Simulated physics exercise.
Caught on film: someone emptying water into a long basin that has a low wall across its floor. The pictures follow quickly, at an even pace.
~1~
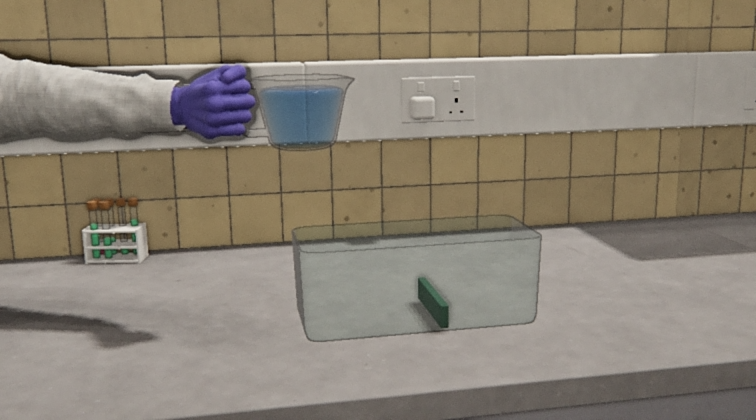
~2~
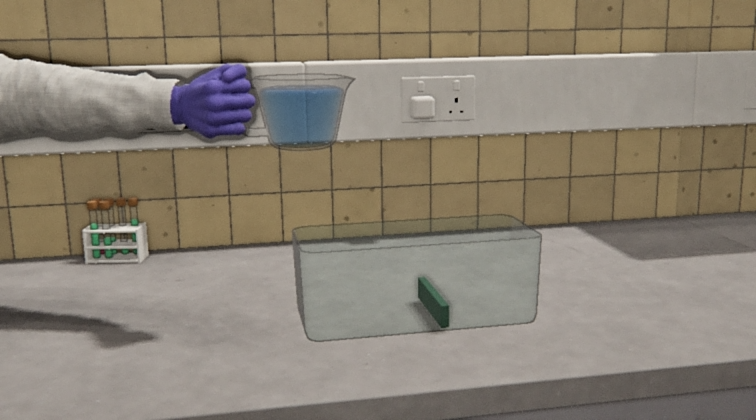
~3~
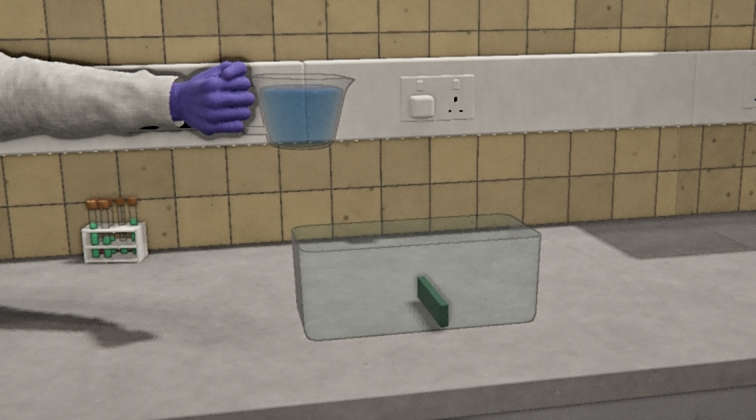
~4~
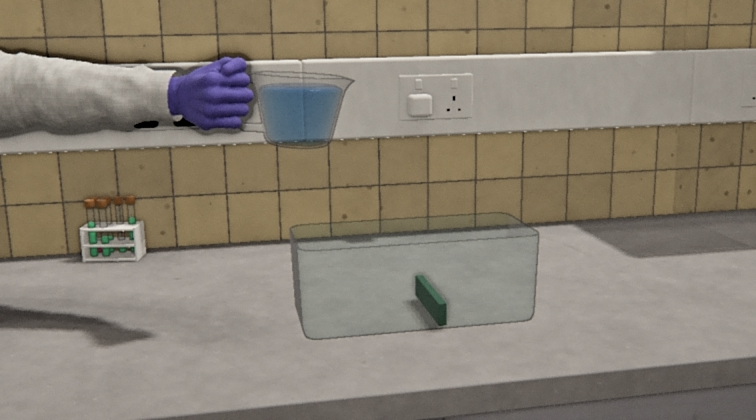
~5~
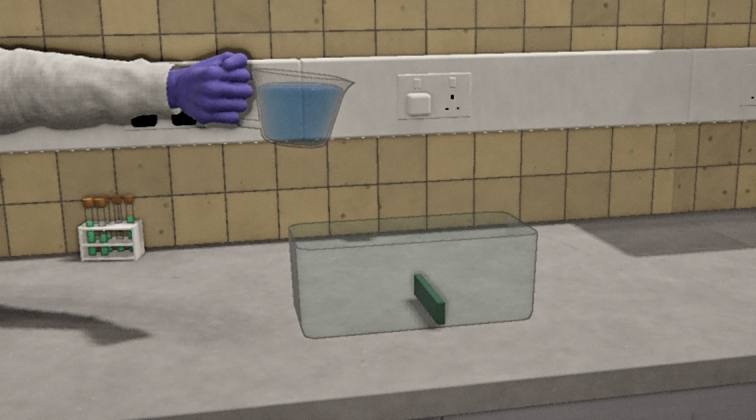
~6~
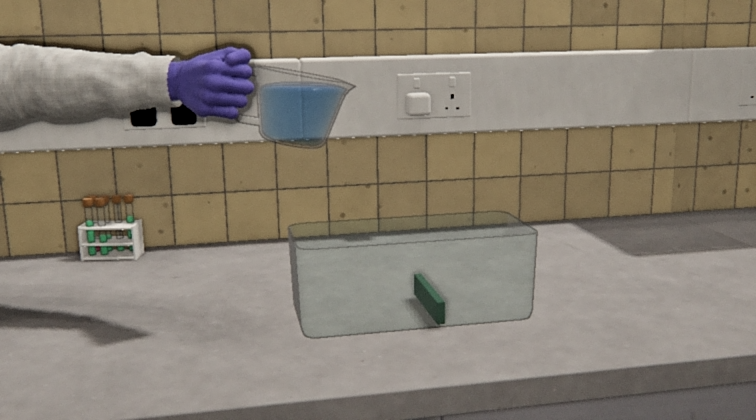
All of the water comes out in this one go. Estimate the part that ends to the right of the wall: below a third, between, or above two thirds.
It comes to less than a third.
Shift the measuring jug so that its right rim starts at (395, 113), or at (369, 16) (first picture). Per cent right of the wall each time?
About 60 and 50 per cent.
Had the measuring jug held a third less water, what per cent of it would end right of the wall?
It comes to 10 per cent or so.
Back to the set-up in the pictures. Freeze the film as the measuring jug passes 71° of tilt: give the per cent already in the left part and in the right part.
The left part 10 per cent, the right part 0.
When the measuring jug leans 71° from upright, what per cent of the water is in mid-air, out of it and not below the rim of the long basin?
Roughly 30 in a hundred.
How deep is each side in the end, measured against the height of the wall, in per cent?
Left: 60 %. Right: 10 %.
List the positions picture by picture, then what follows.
In the first frame, it leans 0°; its right rim is at (355, 77); the water meets the walls at (258, 90) and (343, 87); the long basin's rim runs from (296, 241) to (526, 227); the wall's top is at (432, 292).
In the second frame, it leans 0°; its right rim is at (355, 77); the water meets the walls at (258, 90) and (344, 87).
In the third frame, it leans 2°; its right rim is at (355, 78); the water meets the walls at (258, 88) and (343, 87).
In the fourth frame, it leans 4°; its right rim is at (355, 79); the water meets the walls at (257, 87) and (342, 87).
In the fifth frame, it leans 7°; its right rim is at (355, 81); the water meets the walls at (257, 86) and (343, 86).
In the sixth frame, it leans 11°; its right rim is at (356, 85); the water meets the walls at (259, 86) and (346, 86).
A moment on, the measuring jug is tipped part way and 58 per cent is still to pour, 11 is left of the wall and 0 right of it.
Next, the measuring jug is tipped right over and 5 per cent is still to pour, 78 is left of the wall and 4 right of it.
Then the measuring jug is tipped right over and 0 per cent is still to pour, 88 is left of the wall and 9 right of it.
Later the measuring jug is tipped right over and 0 per cent is still to pour, 88 is left of the wall and 9 right of it.
Finally, 88 per cent lies left of the wall, 9 right of it and 3 outside.
